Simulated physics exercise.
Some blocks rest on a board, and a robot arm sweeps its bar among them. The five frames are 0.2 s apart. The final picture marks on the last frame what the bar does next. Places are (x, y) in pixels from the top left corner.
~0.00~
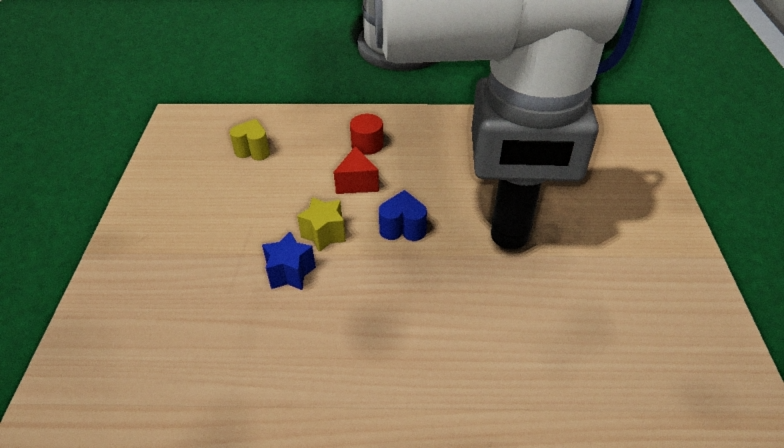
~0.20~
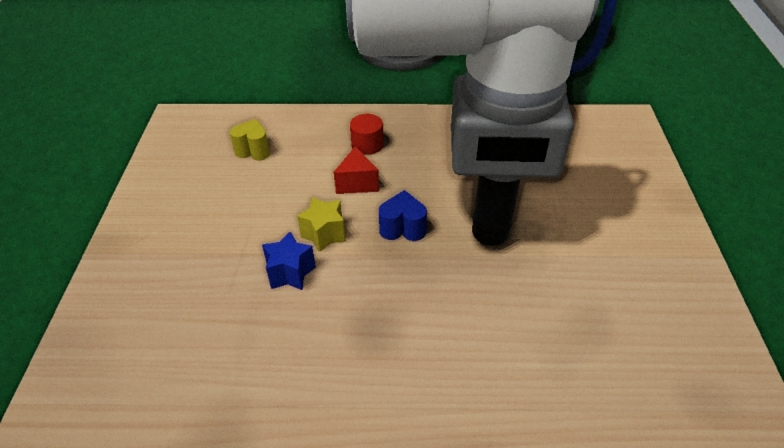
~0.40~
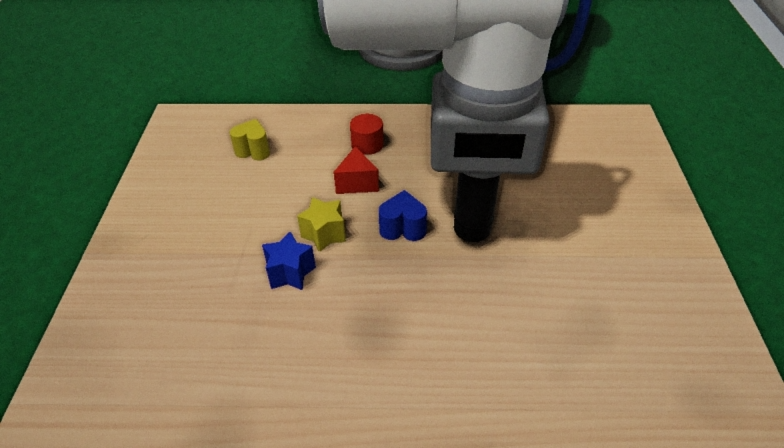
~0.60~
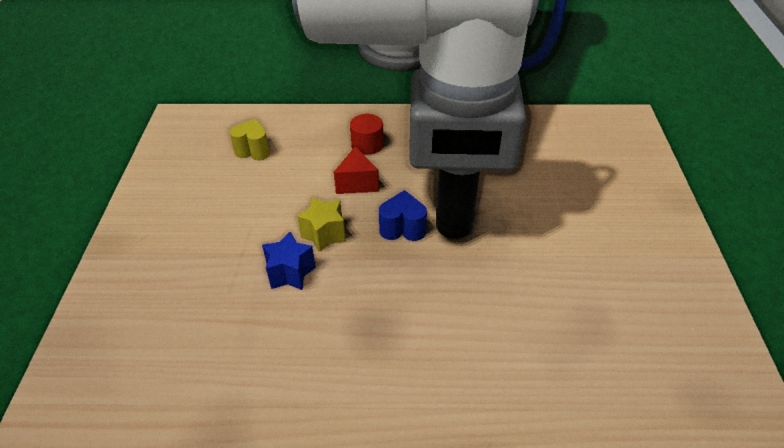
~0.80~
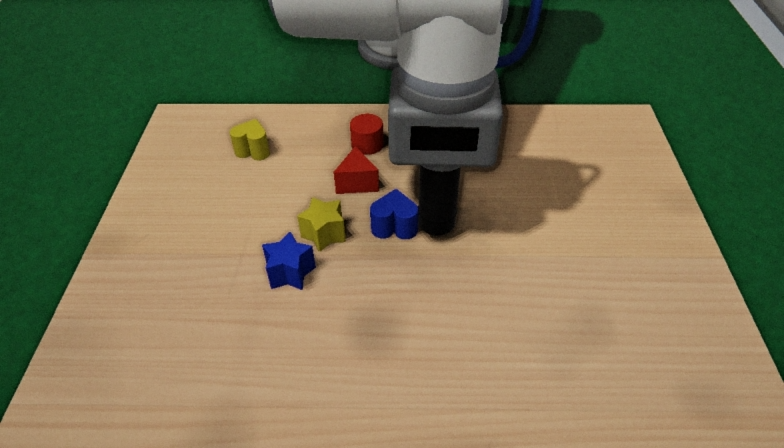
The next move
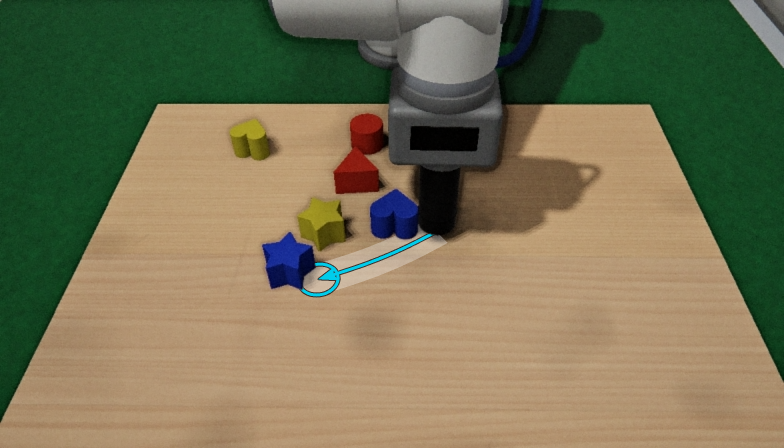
On a wooden board scattered with red, yellow and blue blocks, a robot arm slid its black bar steadily left through open space, then nudged the blue heart slightly left while the other blocks stayed put.
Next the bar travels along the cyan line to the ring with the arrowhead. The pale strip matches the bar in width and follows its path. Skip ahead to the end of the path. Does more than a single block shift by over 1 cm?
I expect not.
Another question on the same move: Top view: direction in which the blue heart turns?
Rotation: Clockwise.
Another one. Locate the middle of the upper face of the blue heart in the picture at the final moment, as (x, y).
When the path ends, it will be at (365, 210).
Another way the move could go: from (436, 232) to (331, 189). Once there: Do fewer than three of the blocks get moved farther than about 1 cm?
No, I don't think so.
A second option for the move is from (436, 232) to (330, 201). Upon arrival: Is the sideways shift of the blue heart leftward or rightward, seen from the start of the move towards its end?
The answer is left: Facing from the path's start to its end, that's where the blue heart shifts.
The line goes from (436, 232) via (382, 258), ending at (318, 279).
The first path, step by step. One third of the way, bar at (400, 241); blue heart at (372, 208), turned 60° clockwise.
Two thirds of the way, bar at (360, 257); blue heart at (365, 210), turned 90° clockwise.
At the end, bar at (317, 271); blue star at (279, 251); yellow star unmoved; blue heart at (365, 210), turned 90° clockwise.
